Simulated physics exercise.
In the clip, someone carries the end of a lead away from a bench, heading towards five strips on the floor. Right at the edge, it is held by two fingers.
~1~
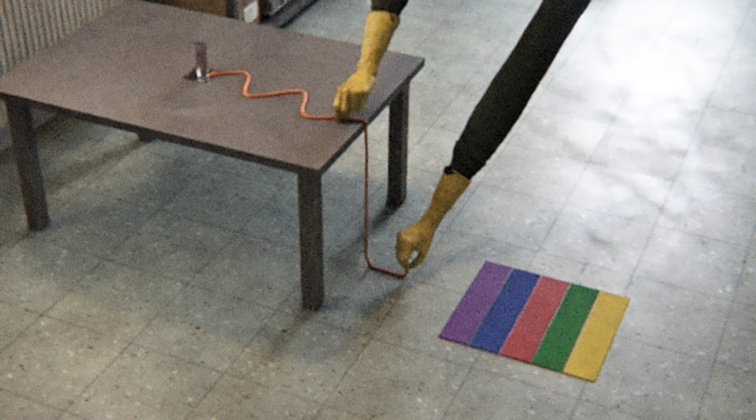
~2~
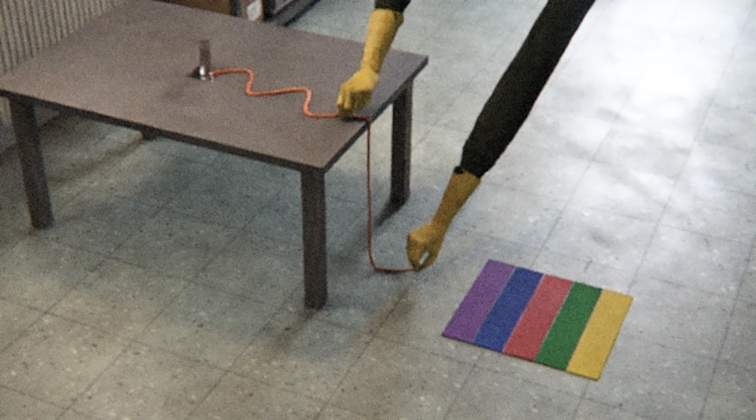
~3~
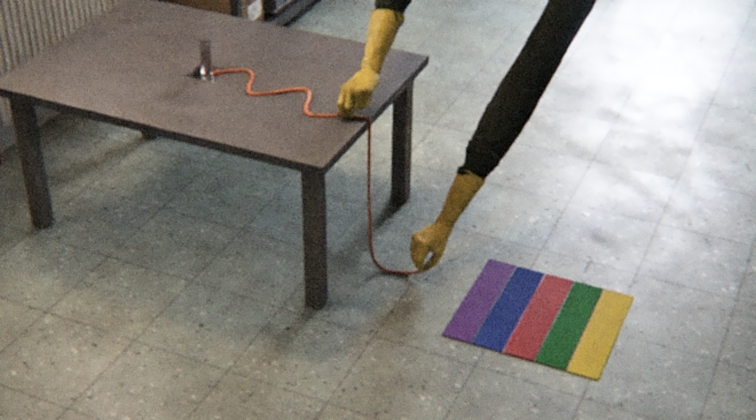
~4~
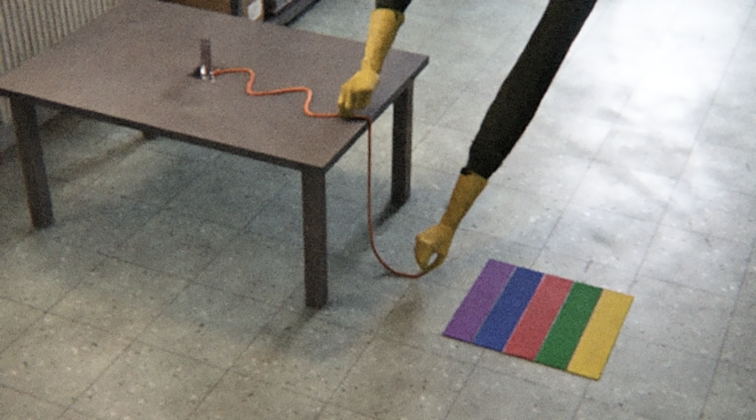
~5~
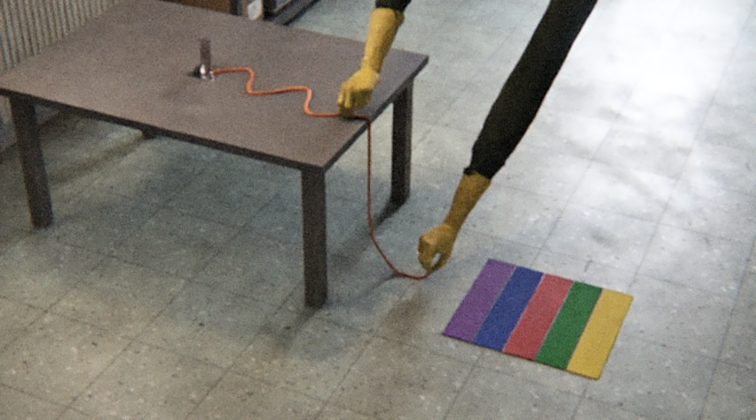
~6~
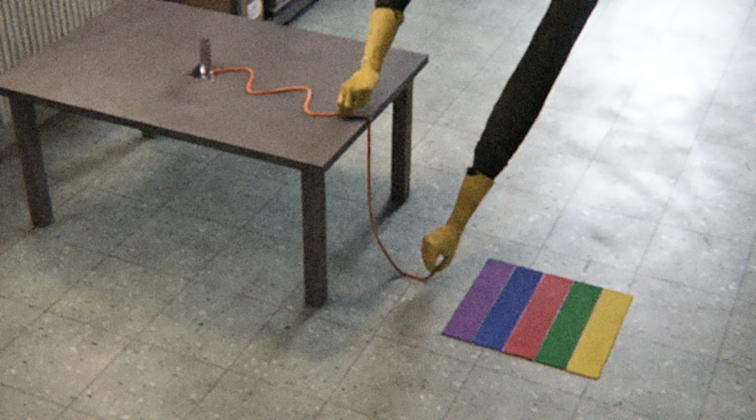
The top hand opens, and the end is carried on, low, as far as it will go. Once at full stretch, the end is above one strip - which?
The end stops over the yellow strip.
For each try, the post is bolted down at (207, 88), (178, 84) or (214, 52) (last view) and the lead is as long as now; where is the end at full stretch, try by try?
Try by try: (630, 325), (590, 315) and (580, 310).
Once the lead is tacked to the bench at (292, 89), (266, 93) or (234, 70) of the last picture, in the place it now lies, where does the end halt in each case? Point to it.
Results: (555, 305); (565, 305); (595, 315).
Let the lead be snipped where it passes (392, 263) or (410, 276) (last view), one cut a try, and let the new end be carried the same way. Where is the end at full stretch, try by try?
First (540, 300), then (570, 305).
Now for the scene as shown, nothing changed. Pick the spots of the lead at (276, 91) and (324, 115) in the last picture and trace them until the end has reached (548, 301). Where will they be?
Approx. (306, 100); approx. (376, 144).
Early on, end near (548, 301); over red.
Midway, end near (585, 311); over green.
At the end of the slack, end near (605, 317); over yellow. It gets as far as the yellow strip.
